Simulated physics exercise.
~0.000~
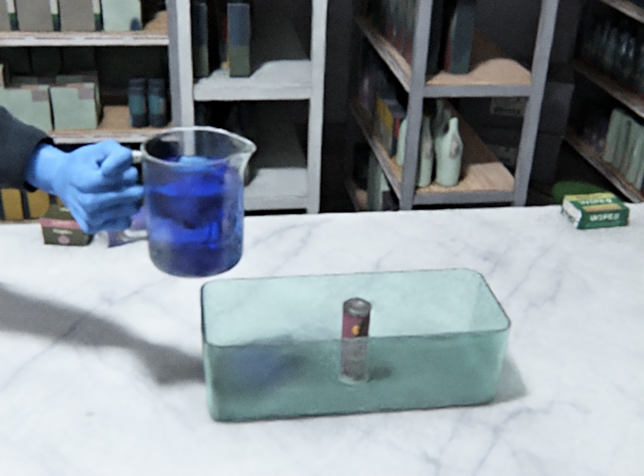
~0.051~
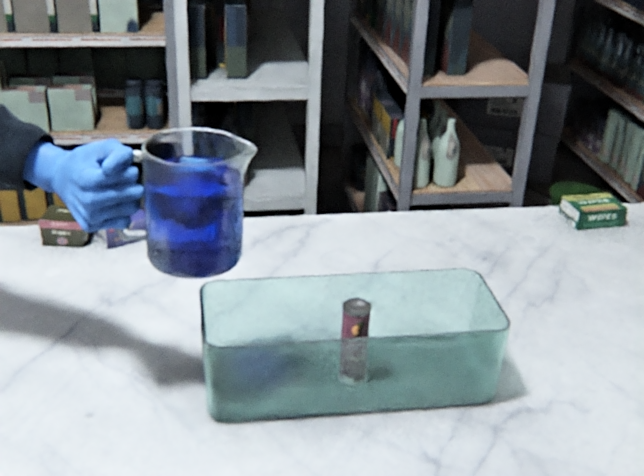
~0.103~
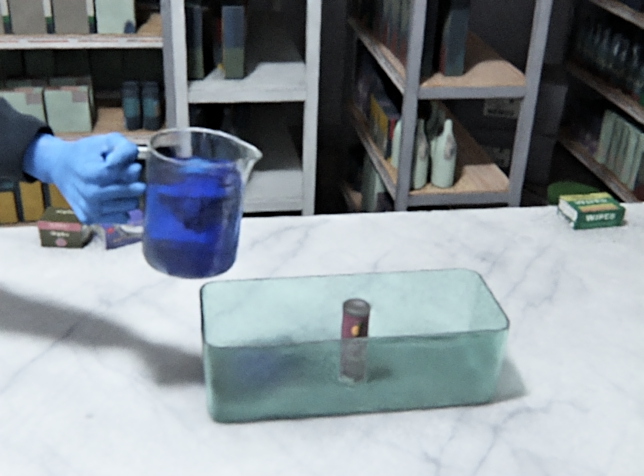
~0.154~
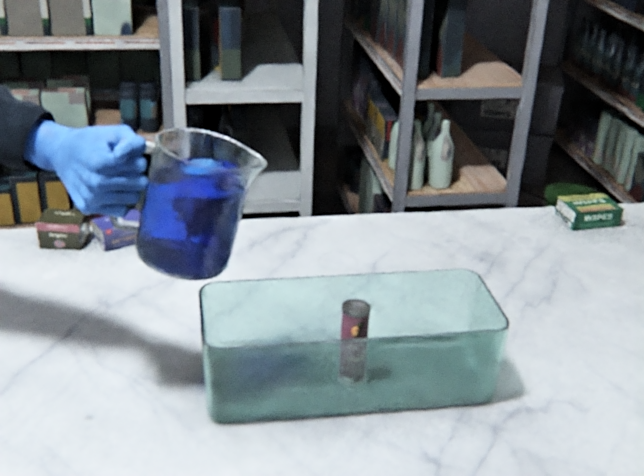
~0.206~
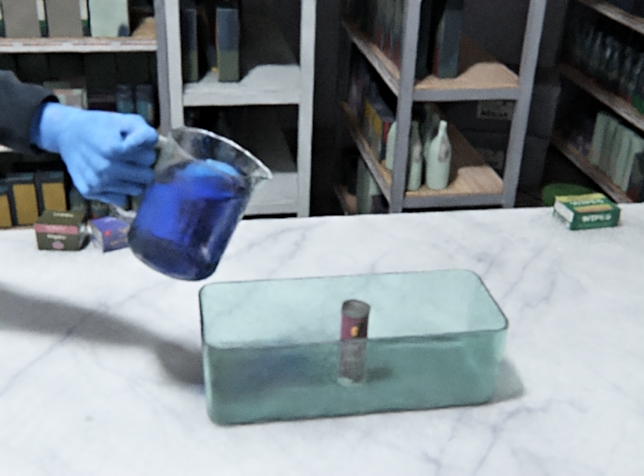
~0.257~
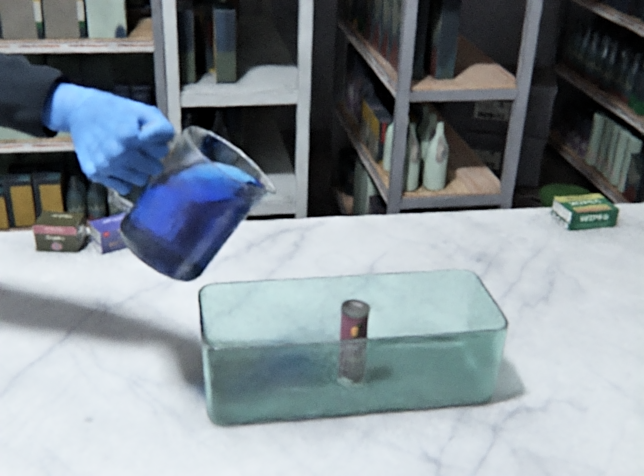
A blue-gloved hand steadily tilts a glass pitcher of blue liquid rightward above a clear basin.
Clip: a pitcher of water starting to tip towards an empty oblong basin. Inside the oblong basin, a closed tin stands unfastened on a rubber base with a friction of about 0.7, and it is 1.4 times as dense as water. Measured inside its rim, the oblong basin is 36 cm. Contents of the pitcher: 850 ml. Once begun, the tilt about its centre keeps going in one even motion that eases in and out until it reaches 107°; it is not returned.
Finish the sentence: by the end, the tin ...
By the end, the tin is still upright.
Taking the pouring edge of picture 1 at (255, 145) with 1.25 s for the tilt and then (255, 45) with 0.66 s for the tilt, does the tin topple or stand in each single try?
In the first try it remains standing; in the second it comes down.
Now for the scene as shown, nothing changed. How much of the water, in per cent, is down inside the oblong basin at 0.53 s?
Near 10 in a hundred.
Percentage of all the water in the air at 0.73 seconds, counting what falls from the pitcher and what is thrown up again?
About 20 per cent.
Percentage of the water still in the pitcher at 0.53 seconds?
Still held: Roughly 66 % of the total.
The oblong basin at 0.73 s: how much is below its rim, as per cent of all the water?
The fraction sits near 62 in a hundred.
After 0.53 s the tilt is 97° and 66 per cent is still to pour; the tin stands where it began.
After 0.73 s the tilt is 107° and 20 per cent is still to pour; the tin stands where it began.
After 0.93 s the tilt is 107° and 4 per cent is still to pour; the tin stands where it began.
After 1.16 s the tilt is 107° and 0 per cent is still to pour; the tin stands where it began.
In the end the tin stands where it began.
